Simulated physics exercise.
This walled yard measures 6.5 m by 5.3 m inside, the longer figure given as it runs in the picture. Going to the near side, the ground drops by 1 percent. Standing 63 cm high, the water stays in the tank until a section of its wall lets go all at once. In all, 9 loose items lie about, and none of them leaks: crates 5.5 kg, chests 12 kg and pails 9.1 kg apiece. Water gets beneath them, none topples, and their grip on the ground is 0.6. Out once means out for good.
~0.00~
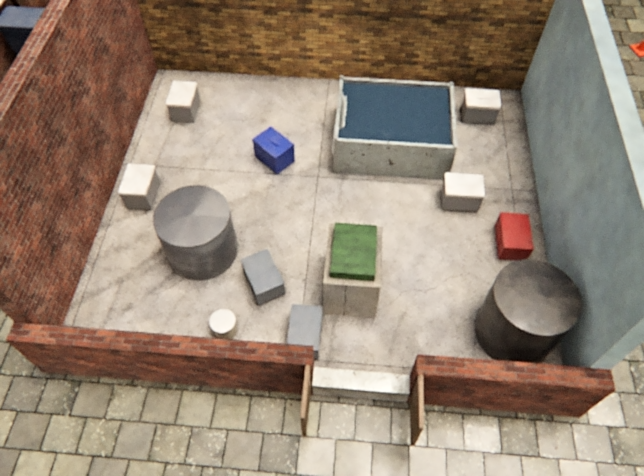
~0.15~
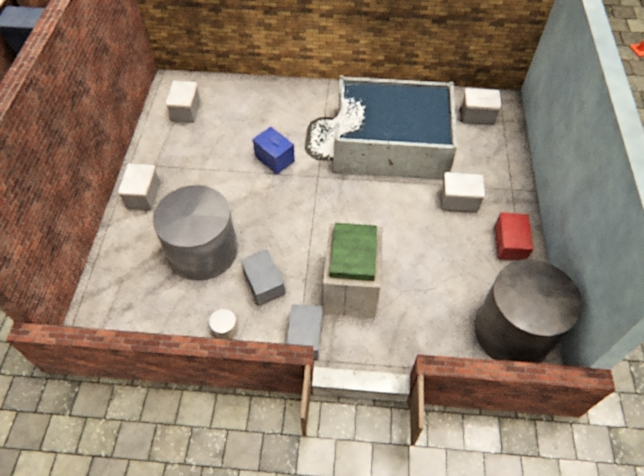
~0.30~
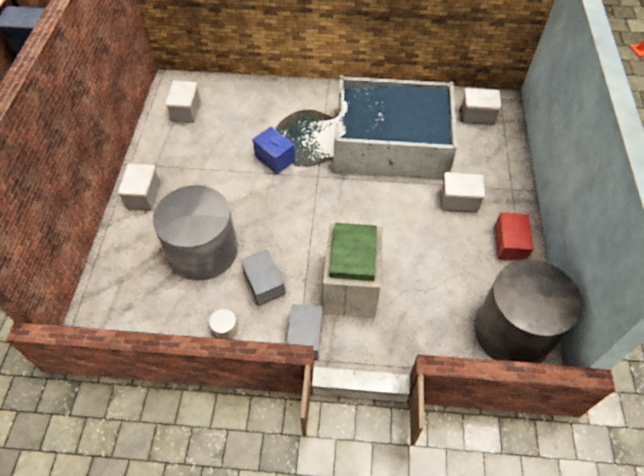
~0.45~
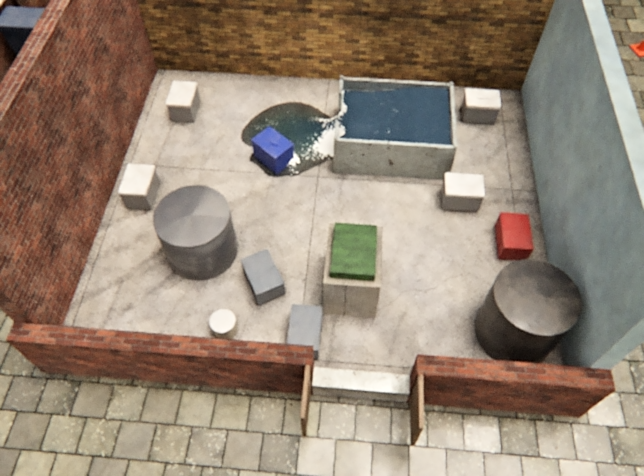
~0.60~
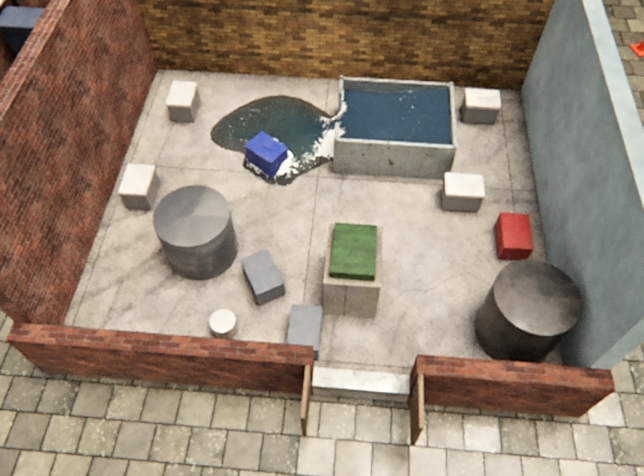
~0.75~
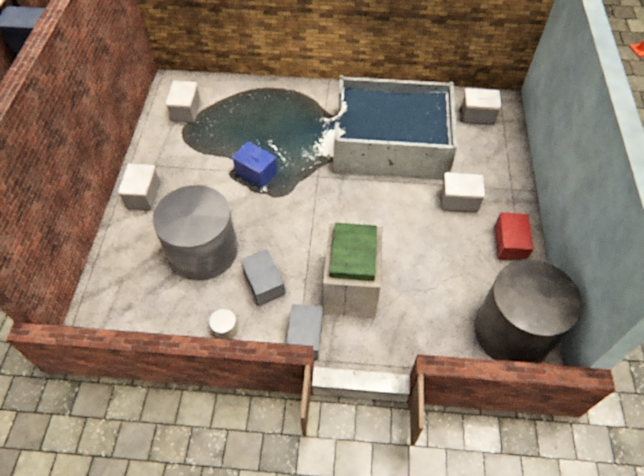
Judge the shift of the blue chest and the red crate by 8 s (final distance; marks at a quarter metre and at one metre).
Outcome: The blue chest will go a long way. The red crate will hardly move.
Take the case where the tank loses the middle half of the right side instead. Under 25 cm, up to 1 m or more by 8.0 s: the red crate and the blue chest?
The red crate is swept a long way; the blue chest remains where it was.
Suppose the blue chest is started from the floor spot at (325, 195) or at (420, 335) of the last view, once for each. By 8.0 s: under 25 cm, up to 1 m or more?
One try each gives this: It remains roughly in place, then it remains roughly in place.
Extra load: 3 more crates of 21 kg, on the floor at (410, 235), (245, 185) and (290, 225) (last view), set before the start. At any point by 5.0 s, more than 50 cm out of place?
First within, then beyond, then within.
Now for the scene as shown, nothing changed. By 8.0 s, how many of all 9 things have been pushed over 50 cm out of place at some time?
My count gives 6.
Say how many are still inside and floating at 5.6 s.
Then: 3.
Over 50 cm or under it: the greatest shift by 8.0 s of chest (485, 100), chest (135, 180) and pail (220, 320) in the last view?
Well, going one by one, it's not that far, too far and too far.
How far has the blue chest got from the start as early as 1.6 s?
It is about 140 cm out of place by then.
After 1.6 s the blue chest is near (201, 193), 1.4 m from its start, aground; the red crate is near (517, 230), 0.0 m from its start, aground; 0 of 9 are out; 0 afloat.
After 3.6 s the blue chest is near (142, 246), 2.5 m from its start, aground; the red crate is near (517, 230), 0.0 m from its start, aground; 0 of 9 are out; 1 afloat.
After 5.6 s the blue chest is near (176, 295), 2.9 m from its start, afloat; the red crate is near (517, 230), 0.0 m from its start, aground; 0 of 9 are out; 3 afloat.
After 8.0 s the blue chest is near (273, 231), 1.7 m from its start, afloat; the red crate is near (517, 230), 0.0 m from its start, aground; 0 of 9 are out; 4 afloat.
